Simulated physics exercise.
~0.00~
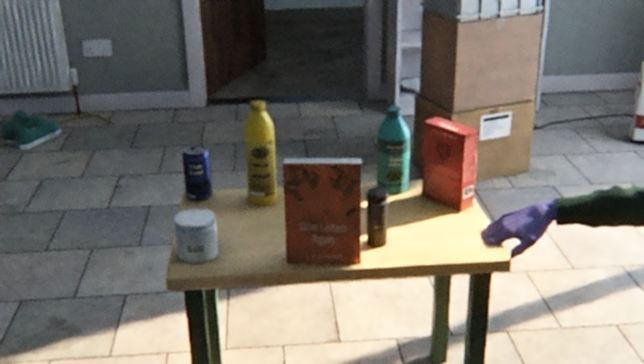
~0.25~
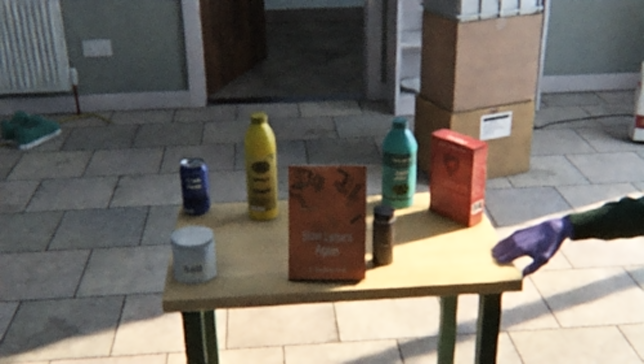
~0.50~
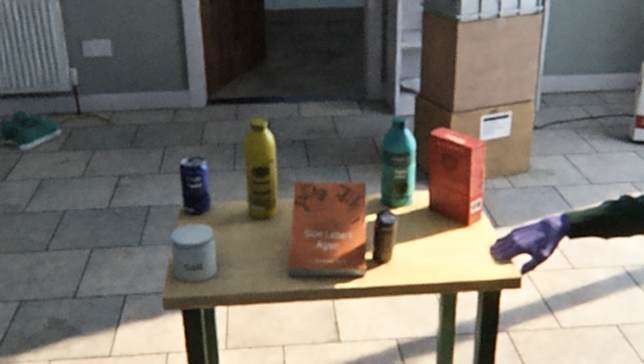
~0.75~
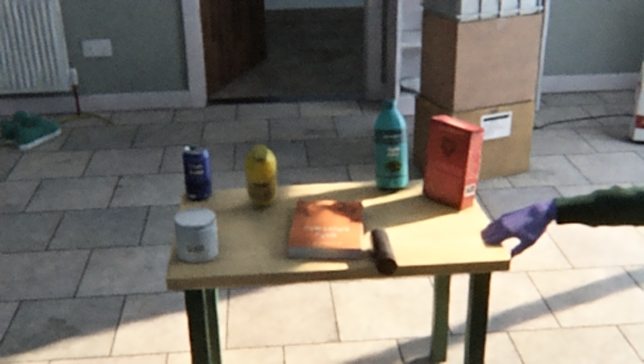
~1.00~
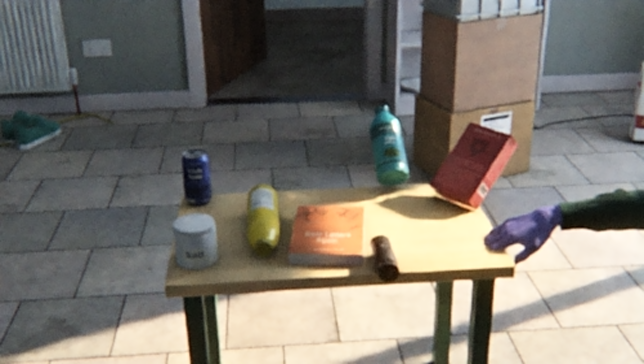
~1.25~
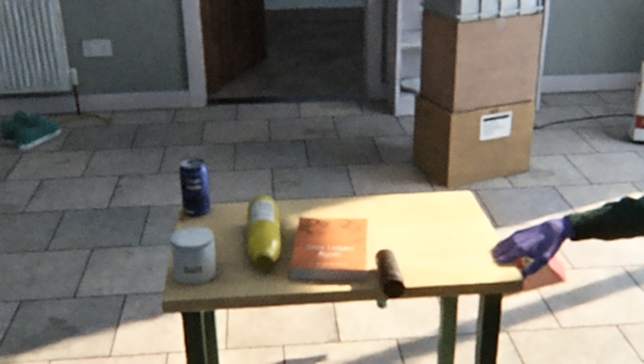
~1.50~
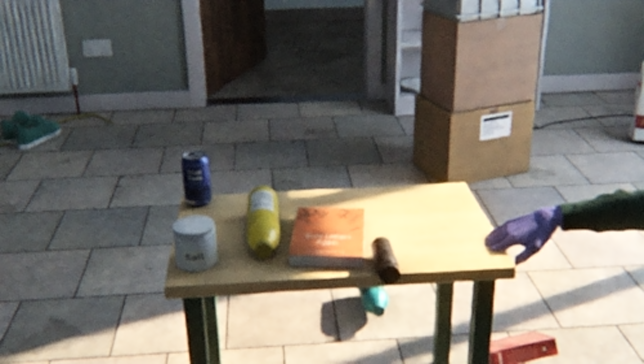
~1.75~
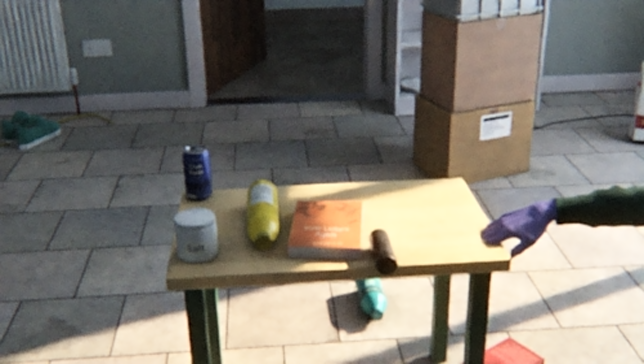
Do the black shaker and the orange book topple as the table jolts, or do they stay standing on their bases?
Both of them topple. The orange book and the black shaker end up lying on their sides on the table.
